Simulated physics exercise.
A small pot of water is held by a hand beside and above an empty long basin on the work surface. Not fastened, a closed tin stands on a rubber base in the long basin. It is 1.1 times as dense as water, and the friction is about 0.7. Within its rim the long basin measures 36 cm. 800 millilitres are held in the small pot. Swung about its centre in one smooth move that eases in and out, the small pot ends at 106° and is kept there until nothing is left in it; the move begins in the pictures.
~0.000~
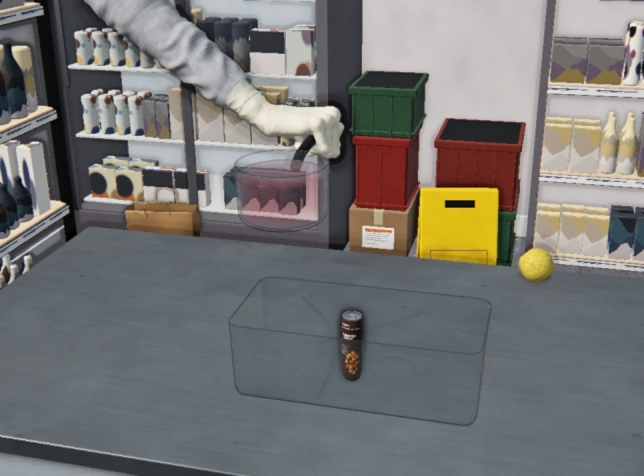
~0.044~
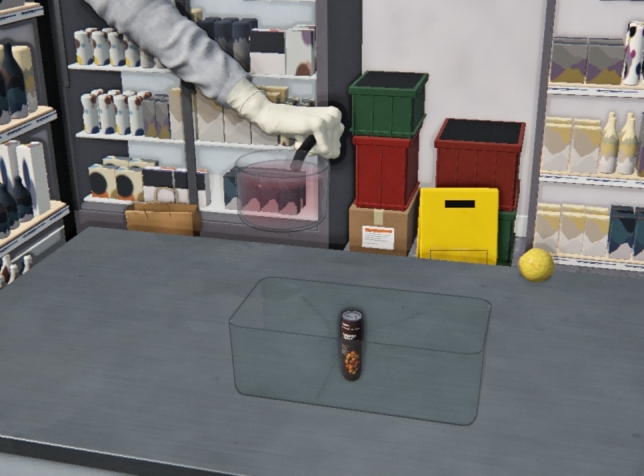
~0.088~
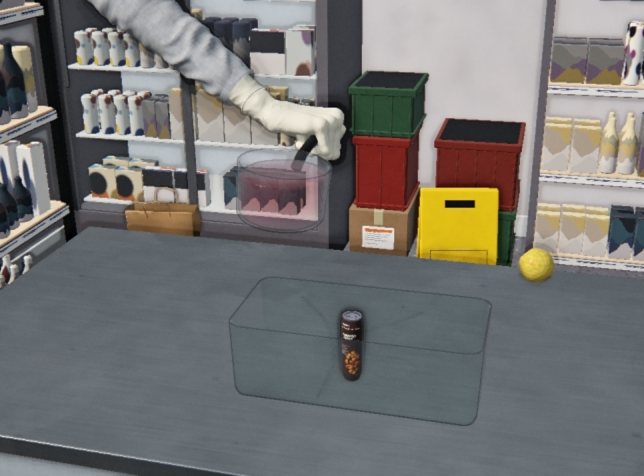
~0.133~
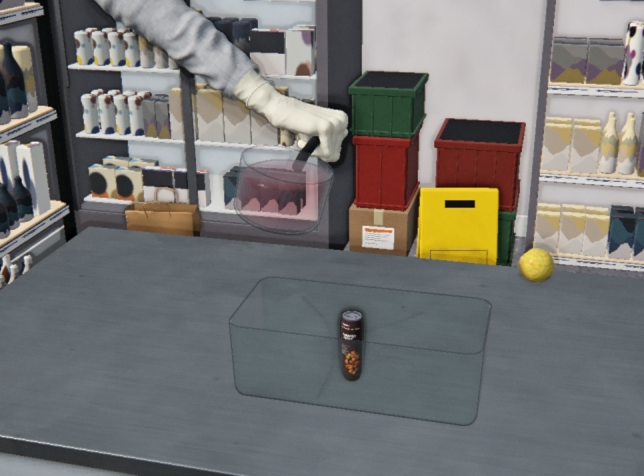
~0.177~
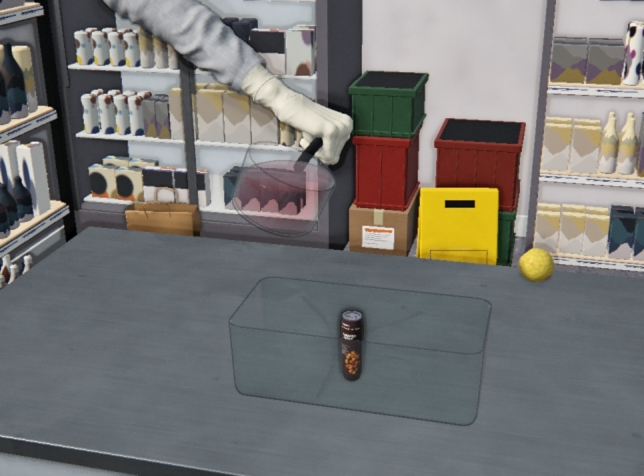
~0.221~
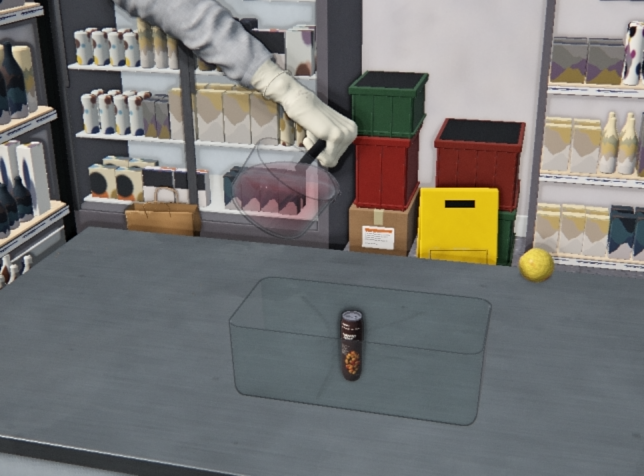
A pale-gloved hand on a grey-sleeved arm reaches in from the upper left, holding a transparent pinkish pot by its dark handle, seen from slightly above a dark grey counter in a shop-like room. A clear long basin holds a dark tin, with a yellow fruit at right and shelves and coloured crates behind. The hand smoothly tilts the pot rightward while the camera stays still.
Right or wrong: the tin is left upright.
Right.
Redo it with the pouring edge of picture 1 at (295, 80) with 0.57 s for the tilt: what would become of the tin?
After that, the tin overturns.
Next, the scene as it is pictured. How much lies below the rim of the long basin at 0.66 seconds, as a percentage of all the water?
I reckon close to 82 per cent.
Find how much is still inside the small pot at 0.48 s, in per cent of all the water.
Fraction remaining: Approx. 32 per cent.
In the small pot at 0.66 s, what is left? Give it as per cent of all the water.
7 %.
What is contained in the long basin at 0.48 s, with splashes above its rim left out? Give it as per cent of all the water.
Close to 18 in a hundred.
By 0.48 s the tilt is 99° and 32 per cent is still to pour; the tin stands where it began.
By 0.66 s the tilt is 106° and 7 per cent is still to pour; the tin stands where it began.
By 0.86 s the tilt is 106° and 1 per cent is still to pour; the tin stands where it began.
By 1.07 s the tilt is 106° and 0 per cent is still to pour; the tin stands where it began.
At rest the tin stands where it began.
